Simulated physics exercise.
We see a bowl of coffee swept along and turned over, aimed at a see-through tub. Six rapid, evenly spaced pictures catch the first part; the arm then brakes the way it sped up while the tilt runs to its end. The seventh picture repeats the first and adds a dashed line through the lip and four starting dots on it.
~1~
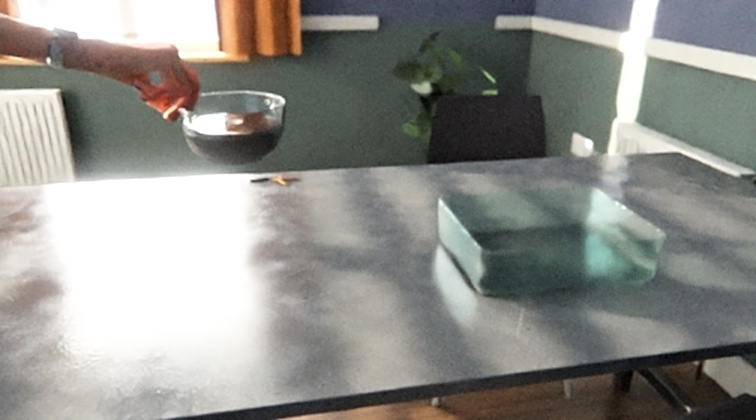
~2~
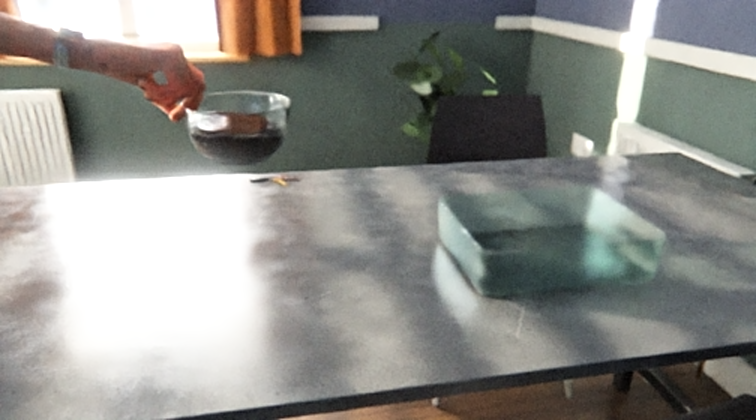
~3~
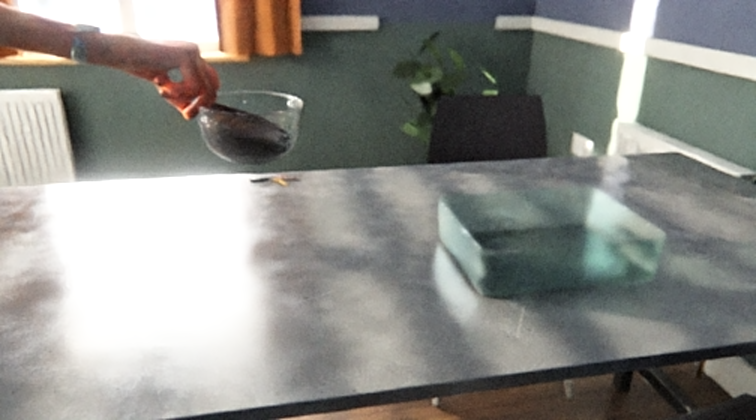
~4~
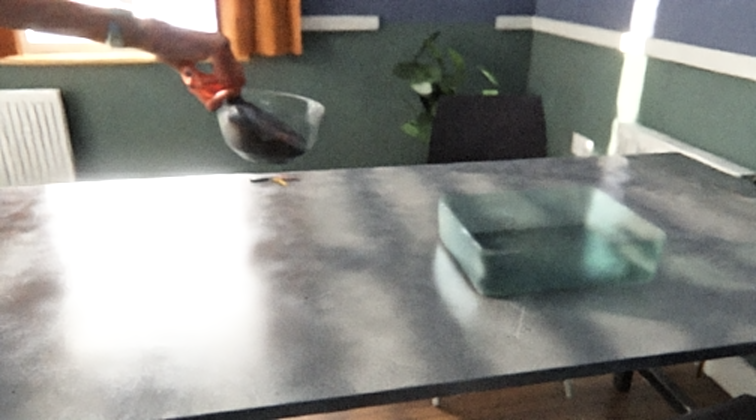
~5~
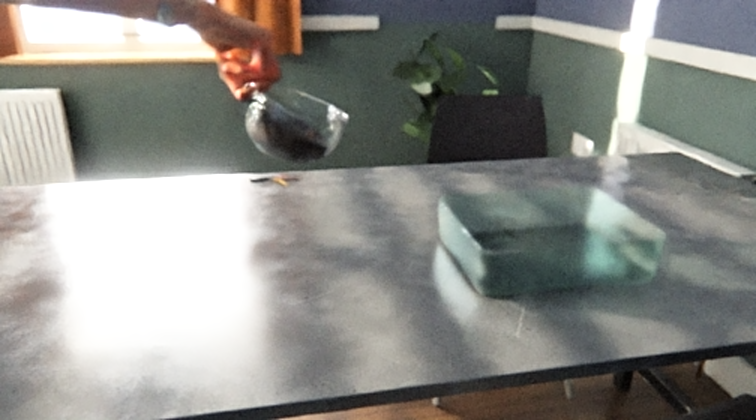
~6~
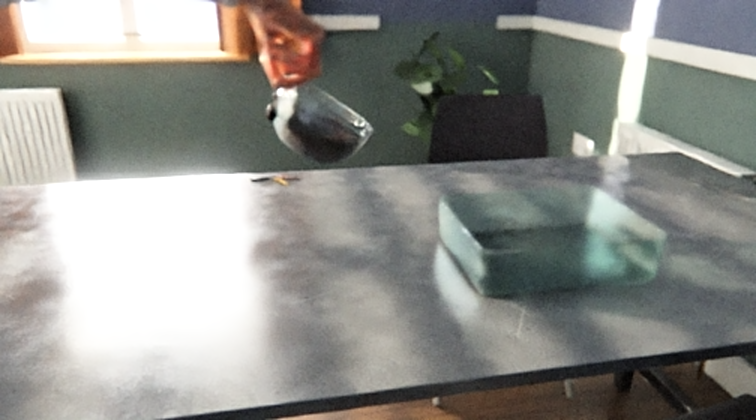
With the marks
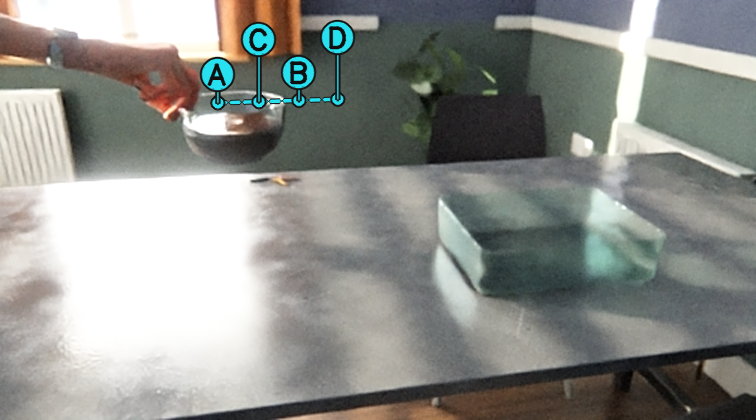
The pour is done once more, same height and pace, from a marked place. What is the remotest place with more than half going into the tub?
It is C.
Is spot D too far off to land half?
No, not at all.
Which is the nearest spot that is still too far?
The answer is A.
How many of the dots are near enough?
Three.
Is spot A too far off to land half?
Yes, it does.
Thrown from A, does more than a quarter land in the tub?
Yes, it does.
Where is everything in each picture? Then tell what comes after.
Upright, lip at (283, 100); tub from (476, 293) to (651, 275); nothing has left yet, in the first frame.
Upright, lip at (287, 100); nothing has left yet, in the second frame.
Upright, lip at (300, 102); nothing has left yet, in the third frame.
Tipped about 9°, lip at (321, 107); coffee is over the rim, down to (230, 96), in the fourth frame.
Tipped about 19°, lip at (346, 116); coffee is over the rim, down to (245, 98), in the fifth frame.
Tipped about 33°, lip at (370, 127); nothing has left yet, in the sixth frame.
On the marked copy, A at (217, 102); B at (298, 100); C at (258, 101); D at (337, 99).
For spot A, about 33 % lands in the tub, 57 % falls short and 10 % goes beside or beyond.
For spot B, about 72 % lands in the tub, 8 % falls short and 20 % goes beside or beyond.
For spot C, about 62 % lands in the tub, 21 % falls short and 18 % goes beside or beyond.
For spot D, about 67 % lands in the tub, 4 % falls short and 29 % goes beside or beyond.
